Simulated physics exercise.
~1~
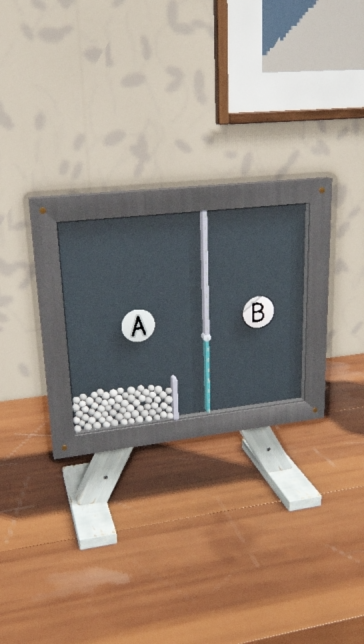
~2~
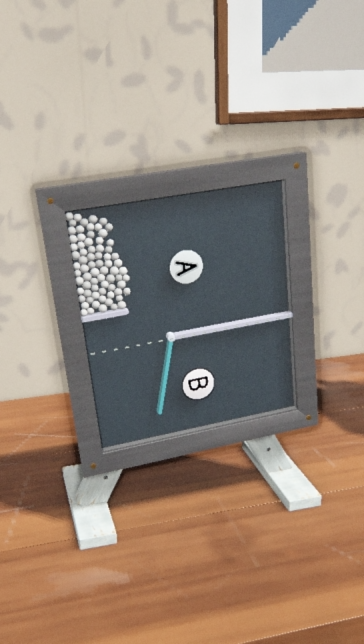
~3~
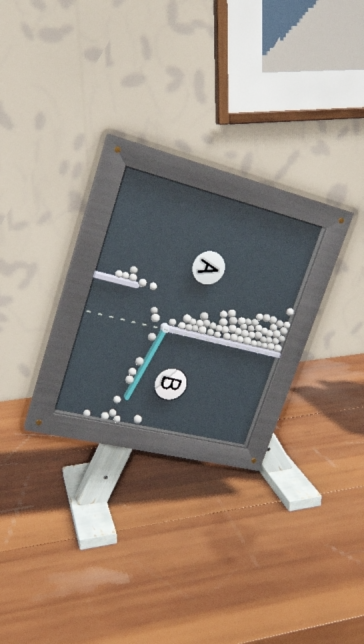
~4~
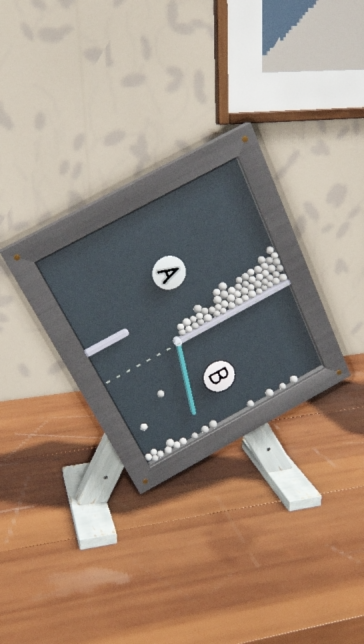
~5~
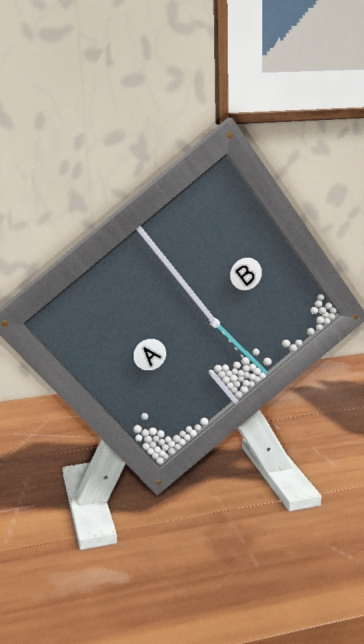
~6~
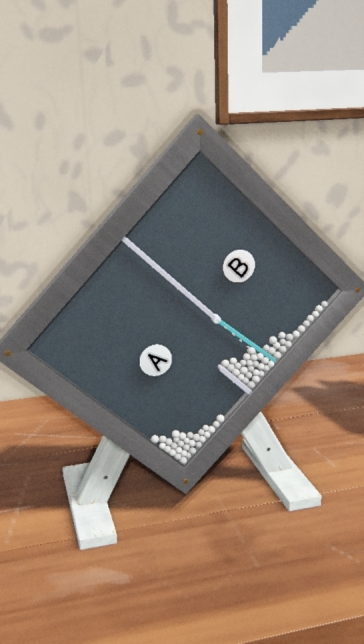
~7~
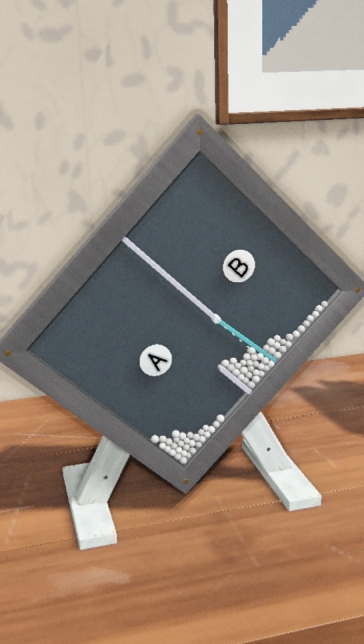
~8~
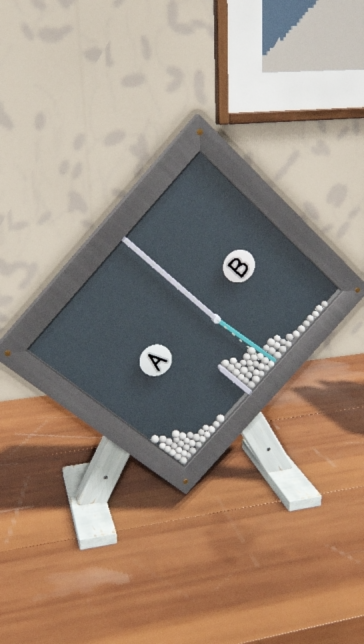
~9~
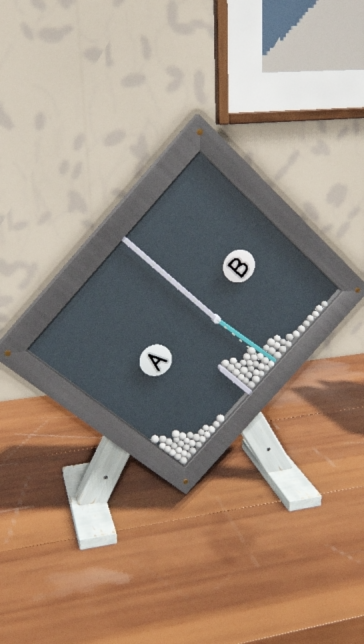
At the start, a flat, gray-framed case stands on white feet on a wooden table, small white balls heaped at the bottom of side A. The case turns clockwise onto its side, carrying the balls up to the left behind a short ledge. As it tips further, they spill onto the pale divider, and some drop past the open turquoise flap into side B. It then swings back anticlockwise, past level, and the flap closes almost in line with the divider. Finally it rests tilted the other way, with most balls in A and a smaller share in B.
